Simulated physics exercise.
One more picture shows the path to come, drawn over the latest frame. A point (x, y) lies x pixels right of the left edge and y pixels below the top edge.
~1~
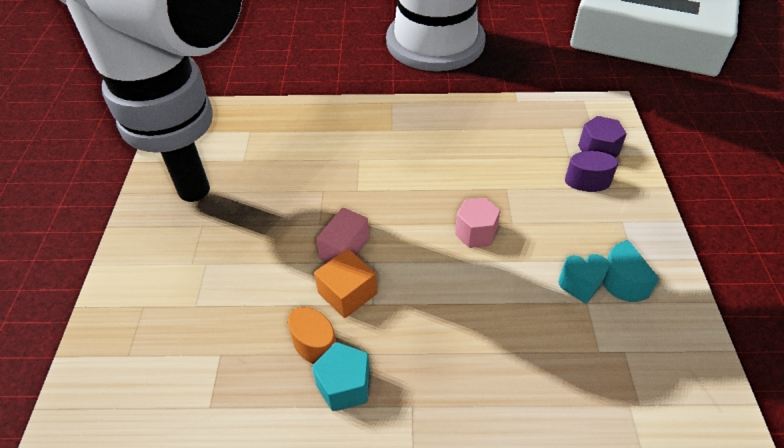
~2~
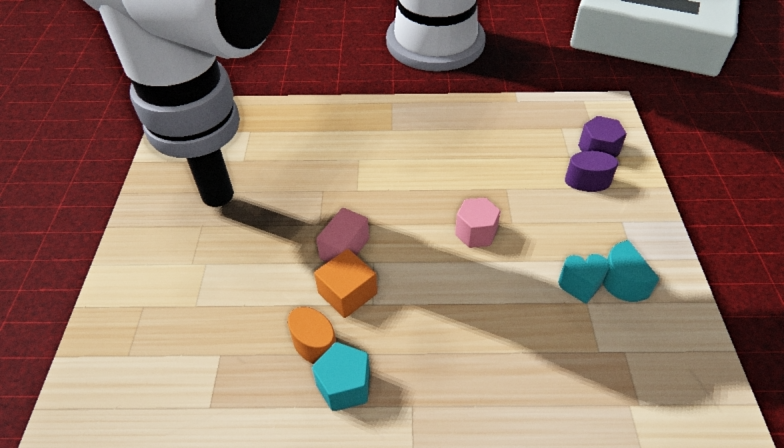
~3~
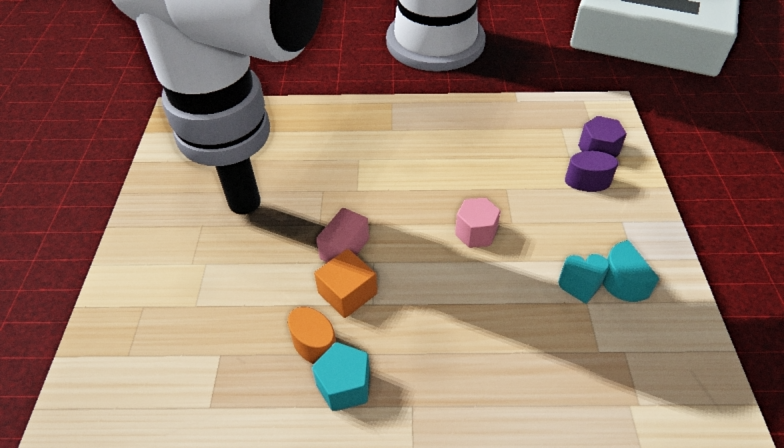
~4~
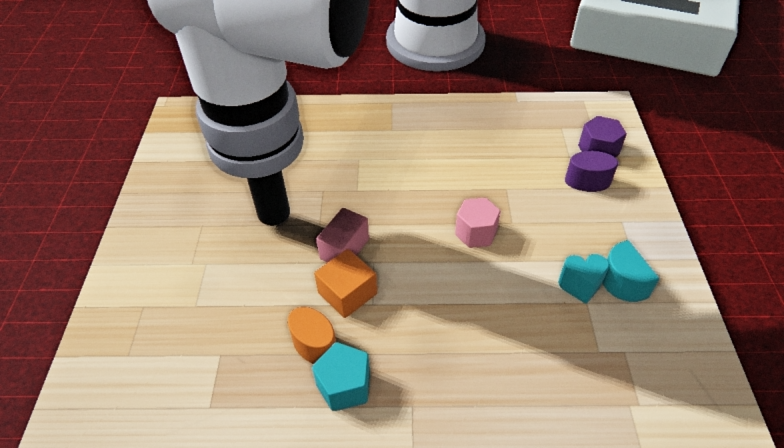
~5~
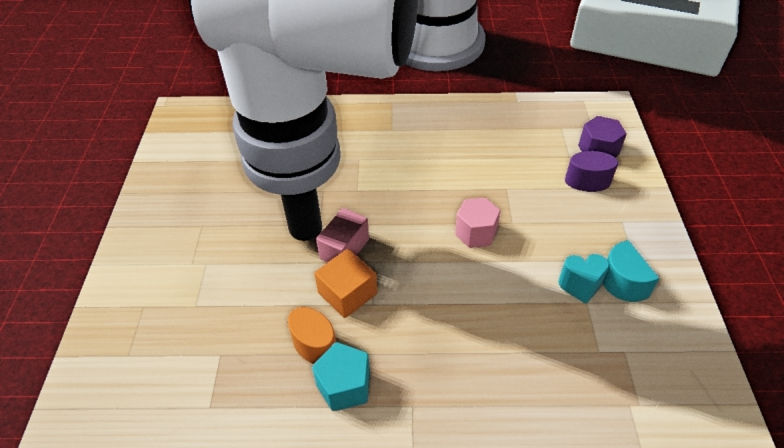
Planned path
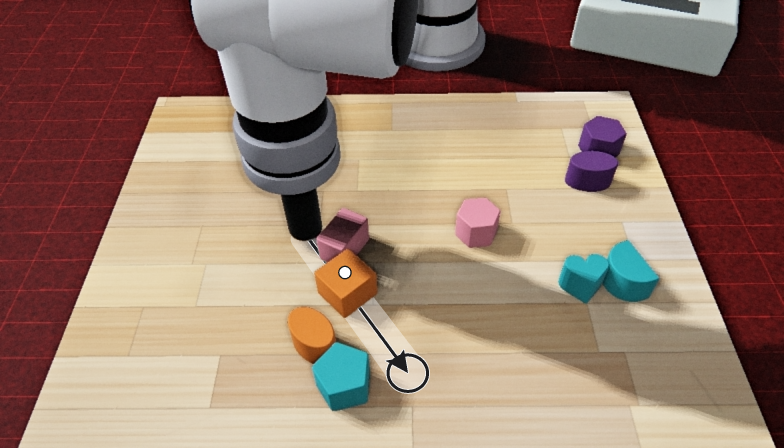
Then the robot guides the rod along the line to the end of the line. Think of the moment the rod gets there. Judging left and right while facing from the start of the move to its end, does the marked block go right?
In short: No.
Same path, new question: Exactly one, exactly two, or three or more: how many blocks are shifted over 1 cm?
That push would leave two blocks displaced by more than about 1 cm.
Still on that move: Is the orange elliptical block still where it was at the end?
Final answer: Yes.
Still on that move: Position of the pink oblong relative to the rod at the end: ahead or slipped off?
The rod passes it.
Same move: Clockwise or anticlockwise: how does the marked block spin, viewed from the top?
Direction: Anticlockwise.
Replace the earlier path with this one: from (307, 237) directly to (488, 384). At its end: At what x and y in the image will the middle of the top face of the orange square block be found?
For the centre of its top, I'd go with (370, 317).
The drawn path runs from (307, 237) directly to (408, 373); the dot is on the orange square block.
On the path given first. One third of the way, rod at (336, 270); pink oblong at (360, 234), turned 55° anticlockwise; orange square block at (358, 285), turned 15° clockwise.
Two thirds of the way, rod at (370, 315); pink oblong at (360, 234), turned 60° anticlockwise; orange square block at (403, 326).
At the end, rod at (408, 366); orange elliptical block not moved; turquoise pentagonal block not moved; pink oblong at (360, 234), turned 60° anticlockwise; orange square block at (455, 366), turned 45° anticlockwise.
